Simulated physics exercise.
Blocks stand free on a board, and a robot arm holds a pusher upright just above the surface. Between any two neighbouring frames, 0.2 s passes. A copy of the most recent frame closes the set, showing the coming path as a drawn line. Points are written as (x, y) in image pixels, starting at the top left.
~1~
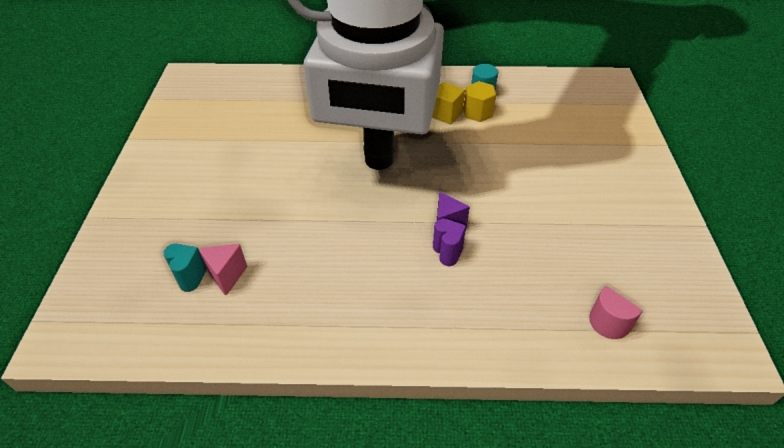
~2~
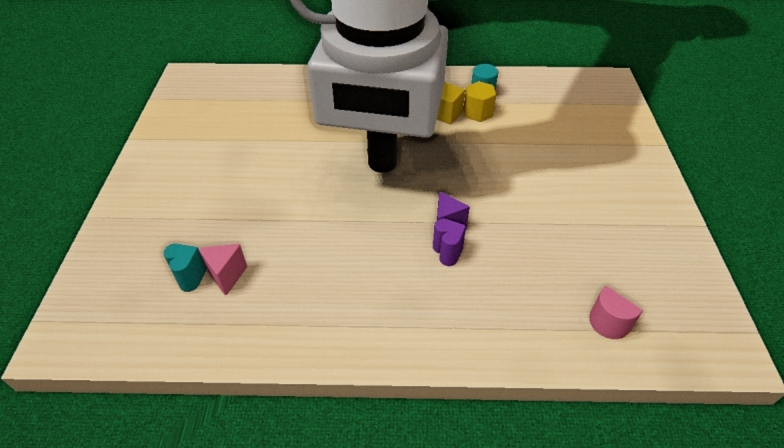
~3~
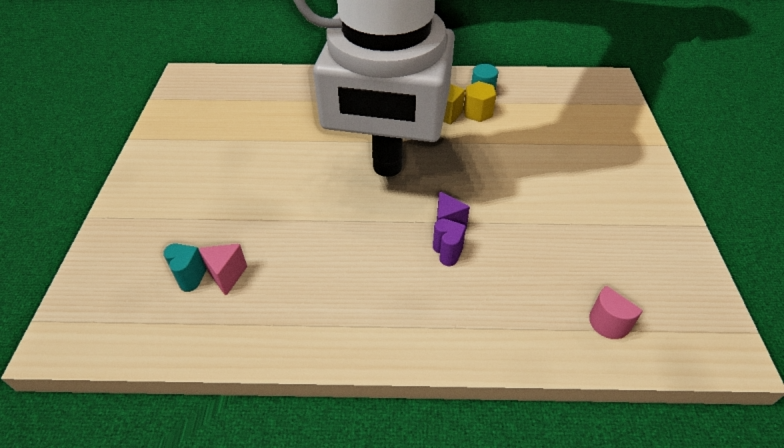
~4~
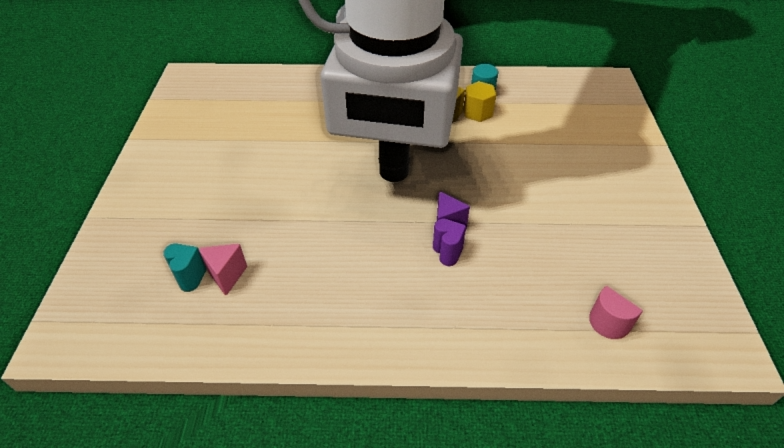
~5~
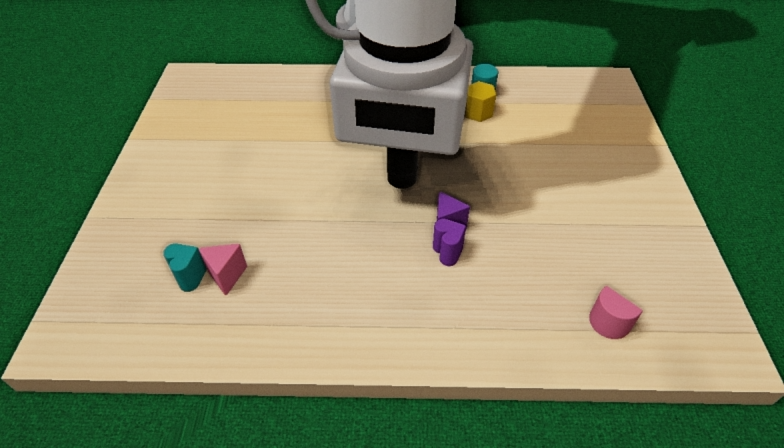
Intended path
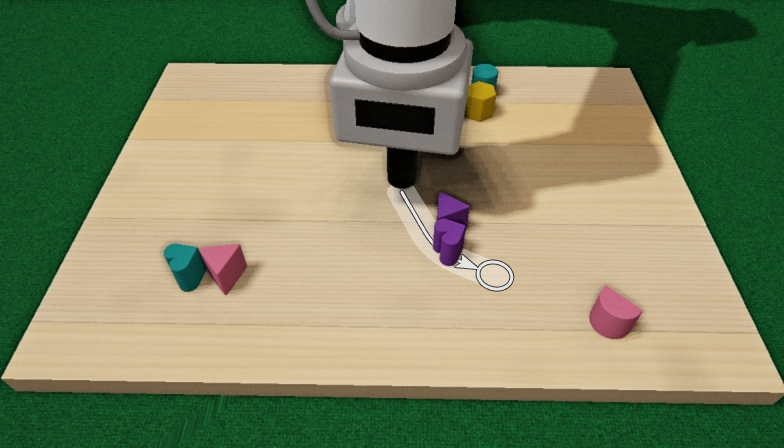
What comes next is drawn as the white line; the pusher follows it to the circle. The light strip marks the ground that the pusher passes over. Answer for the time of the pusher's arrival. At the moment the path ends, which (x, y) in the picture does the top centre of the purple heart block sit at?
It comes to (517, 281).
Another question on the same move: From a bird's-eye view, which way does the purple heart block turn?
Direction: Clockwise.
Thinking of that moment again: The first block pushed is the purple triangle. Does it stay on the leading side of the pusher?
Looking at the end of the path, the purple triangle has slipped free of the pusher.
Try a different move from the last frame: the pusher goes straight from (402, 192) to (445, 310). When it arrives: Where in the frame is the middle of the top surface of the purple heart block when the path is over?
At (470, 247).
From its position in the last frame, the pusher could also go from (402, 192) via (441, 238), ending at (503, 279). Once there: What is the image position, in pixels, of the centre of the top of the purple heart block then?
It sits at (493, 280).
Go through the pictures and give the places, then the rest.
Tip of the pusher (379, 161), middles of tops, purple triangle (450, 204), purple heart block (451, 230), in the first frame.
Pusher (383, 164), nothing pushed, in the second frame.
Pusher (388, 168), nothing pushed, in the third frame.
Pusher (394, 173), nothing pushed, in the fourth frame.
Pusher (402, 179), purple triangle (450, 204), purple heart block (451, 230), in the fifth frame.
The line goes from (402, 192) over (420, 224) and (448, 255) to (495, 275).
What follows on the original path. One third of the way, pusher (421, 212); nothing pushed yet.
Two thirds of the way, pusher (450, 243); purple triangle (461, 210), turned 45° anticlockwise; purple heart block (480, 253).
At the end, pusher (498, 263); purple triangle (461, 210), turned 45° anticlockwise; purple heart block (517, 281), turned 50° clockwise.
